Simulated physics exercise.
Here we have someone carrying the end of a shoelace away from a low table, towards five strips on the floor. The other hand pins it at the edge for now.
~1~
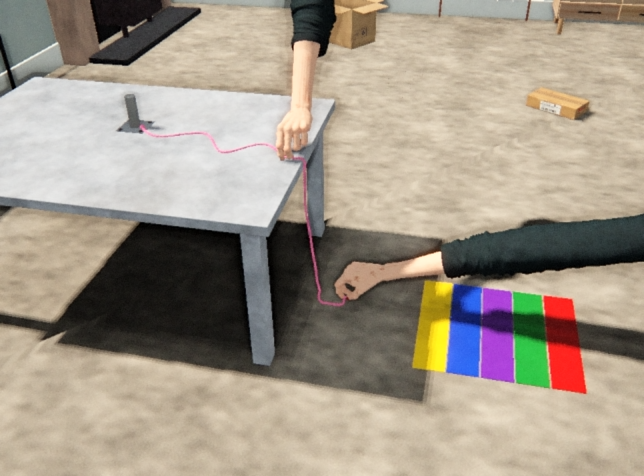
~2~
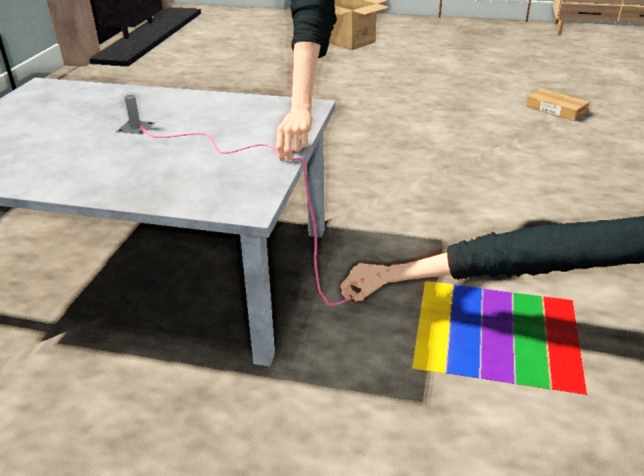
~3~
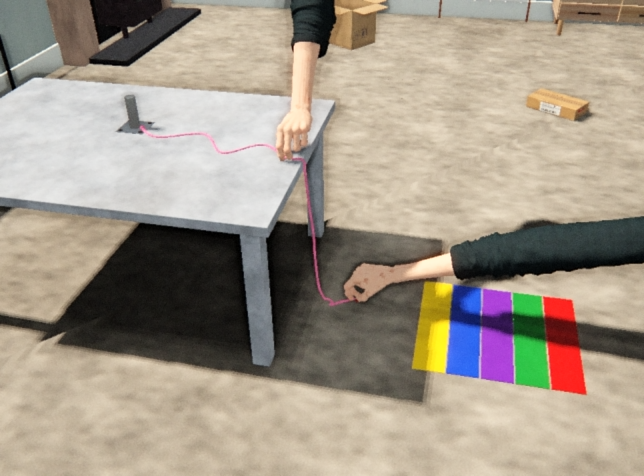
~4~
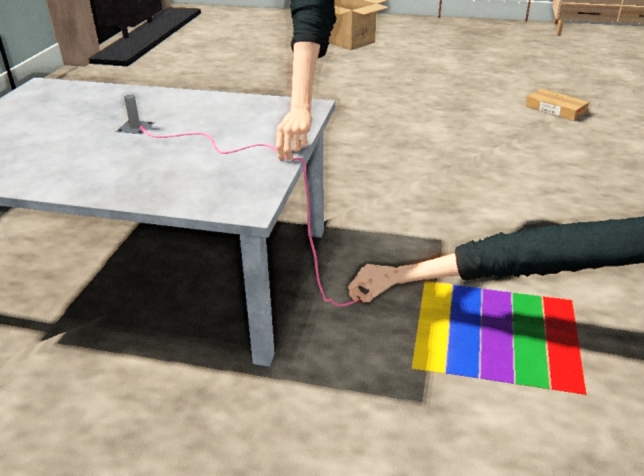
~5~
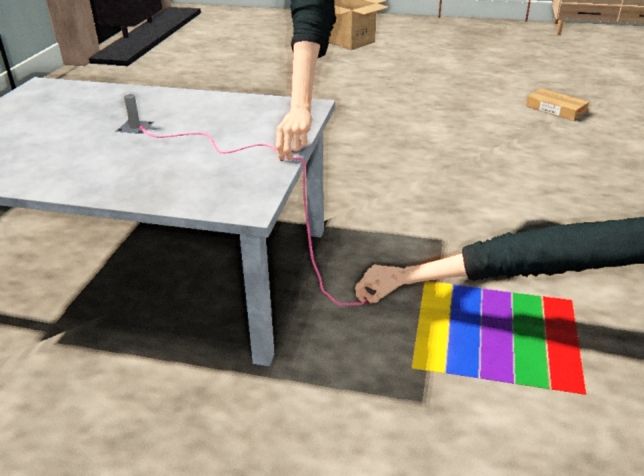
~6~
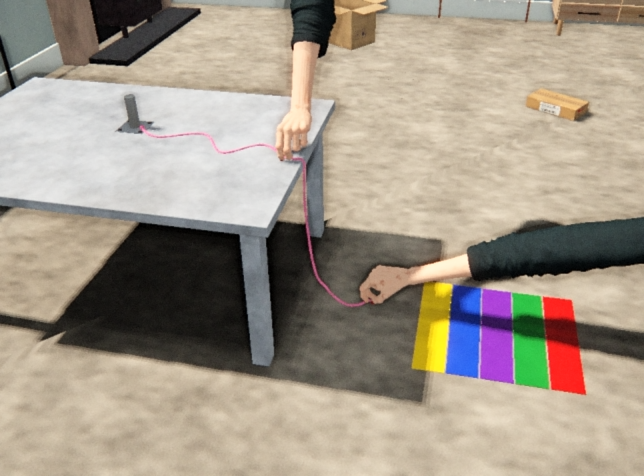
The video shows one hand pinning a pink shoelace at the edge of a gray table while another hand, low near the floor, slowly draws the hanging end slightly right, toward yellow, blue, purple, green and red strips.
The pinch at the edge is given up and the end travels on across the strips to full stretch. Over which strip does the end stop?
It halts on the purple strip.
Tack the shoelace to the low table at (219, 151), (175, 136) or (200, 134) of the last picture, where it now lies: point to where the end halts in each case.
In that order: (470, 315), (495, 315) and (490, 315).
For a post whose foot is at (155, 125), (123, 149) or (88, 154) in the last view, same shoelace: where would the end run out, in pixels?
About (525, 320), (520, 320) and (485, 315).
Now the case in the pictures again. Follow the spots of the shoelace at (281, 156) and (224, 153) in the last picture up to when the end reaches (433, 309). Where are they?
The first at (307, 176), the second at (255, 147).
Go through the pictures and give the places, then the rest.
In the first picture, end (345, 296); yellow (430, 352); blue (464, 357); purple (497, 362); green (532, 367); red (567, 372).
In the second picture, end (351, 298); shoelace through (159, 137) (213, 142) (261, 145) (305, 172) (315, 235) (319, 287).
In the third picture, end (354, 298).
In the fourth picture, end (358, 299); shoelace through (158, 137) (213, 142) (260, 145) (305, 171) (310, 235) (320, 287).
In the fifth picture, end (365, 300).
In the sixth picture, end (370, 300); shoelace through (158, 137) (213, 142) (260, 145) (304, 171) (308, 234) (324, 286).
Early on, end near (433, 309); over yellow.
Midway, end near (477, 315); over blue.
At the end of the slack, end near (502, 318); over purple. Over purple.
